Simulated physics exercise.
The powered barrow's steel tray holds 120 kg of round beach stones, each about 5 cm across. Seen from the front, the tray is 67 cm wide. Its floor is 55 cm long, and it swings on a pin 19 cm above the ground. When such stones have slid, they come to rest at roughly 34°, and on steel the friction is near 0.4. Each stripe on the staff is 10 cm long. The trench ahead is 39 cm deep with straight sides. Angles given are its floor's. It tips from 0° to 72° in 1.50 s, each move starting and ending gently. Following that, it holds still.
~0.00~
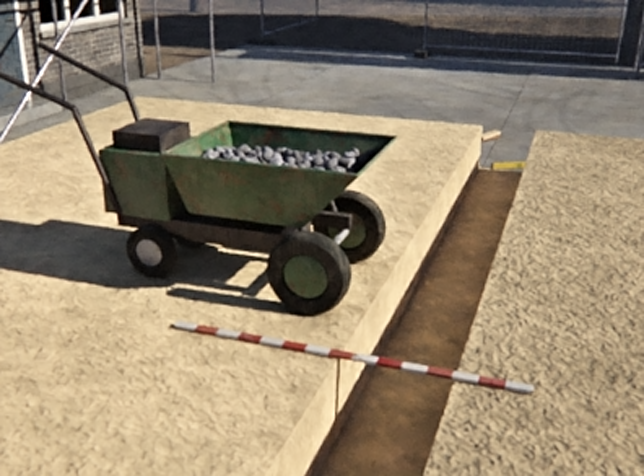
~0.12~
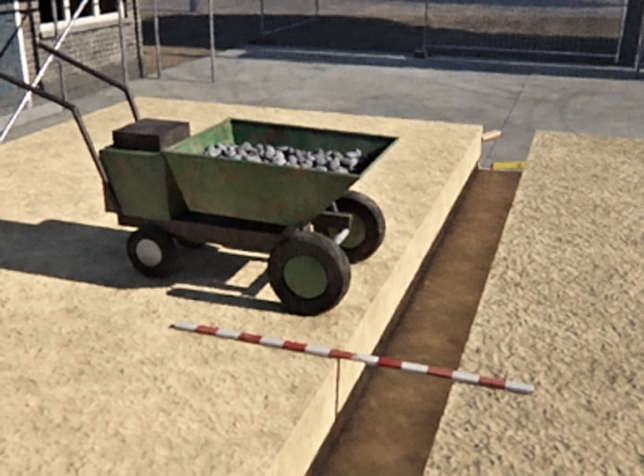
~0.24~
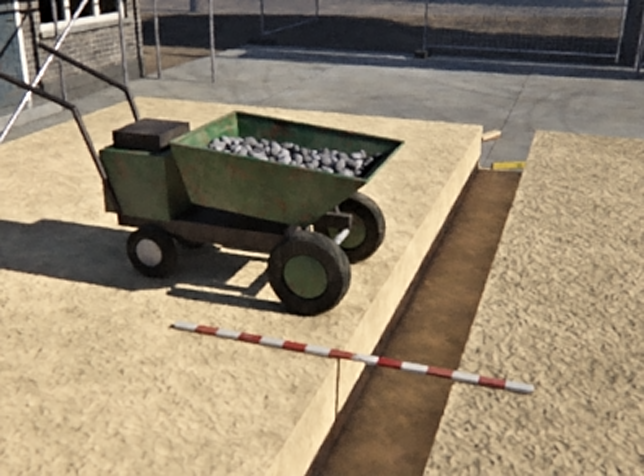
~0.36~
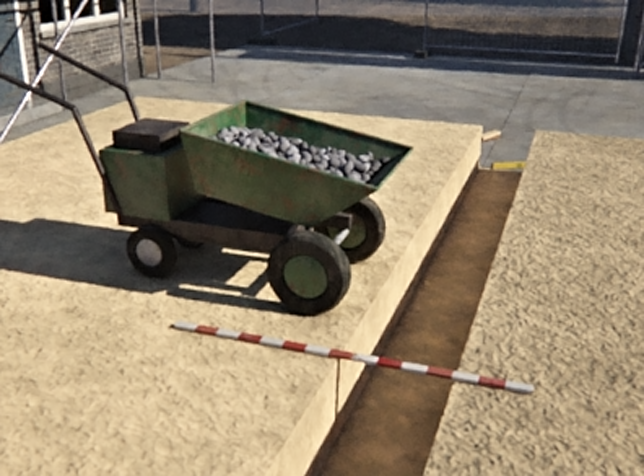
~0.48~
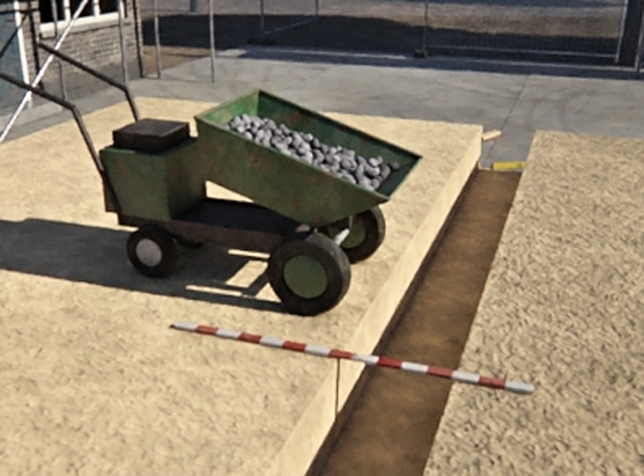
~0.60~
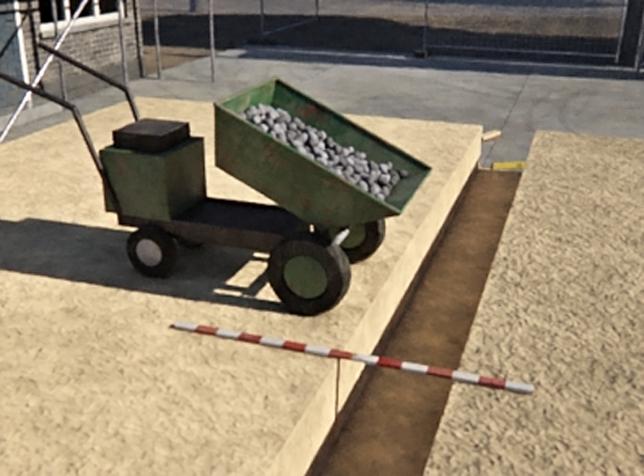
The green tray of a small wheeled barrow, loaded with round grey stones, started out level, then swung up at the back and sloped down to the right toward a trench, while the wheels stayed put.
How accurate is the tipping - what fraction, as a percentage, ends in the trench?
Close to 57 in every hundred.
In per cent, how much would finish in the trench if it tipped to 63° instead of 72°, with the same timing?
Some 55 in a hundred, I'd say.
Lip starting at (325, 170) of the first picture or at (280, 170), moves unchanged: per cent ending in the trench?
First place: Near 95%; second place: Near 100%.
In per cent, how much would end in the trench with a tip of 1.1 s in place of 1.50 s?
Close to 55 per cent then.
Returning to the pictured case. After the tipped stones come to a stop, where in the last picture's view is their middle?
Middle at around (467, 361), I'd say.
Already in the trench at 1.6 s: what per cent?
35 per cent, give or take.
After 1.1 s the floor is at 60°; 99 % in the tray, 1 % in the trench; the foremost stones are at (450, 261).
After 1.6 s the floor is at 72°; 30 % in the tray, 37 % in the trench, 34 % past the trench; the foremost stones are at (589, 320).
After 2.0 s the floor is at 72°; 5 % in the tray, 51 % in the trench, 44 % past the trench; the foremost stones are past the picture's edge.
After 3.9 s the floor is at 72°; 0 % in the tray, 57 % in the trench, 43 % past the trench; the foremost stones are past the picture's edge.
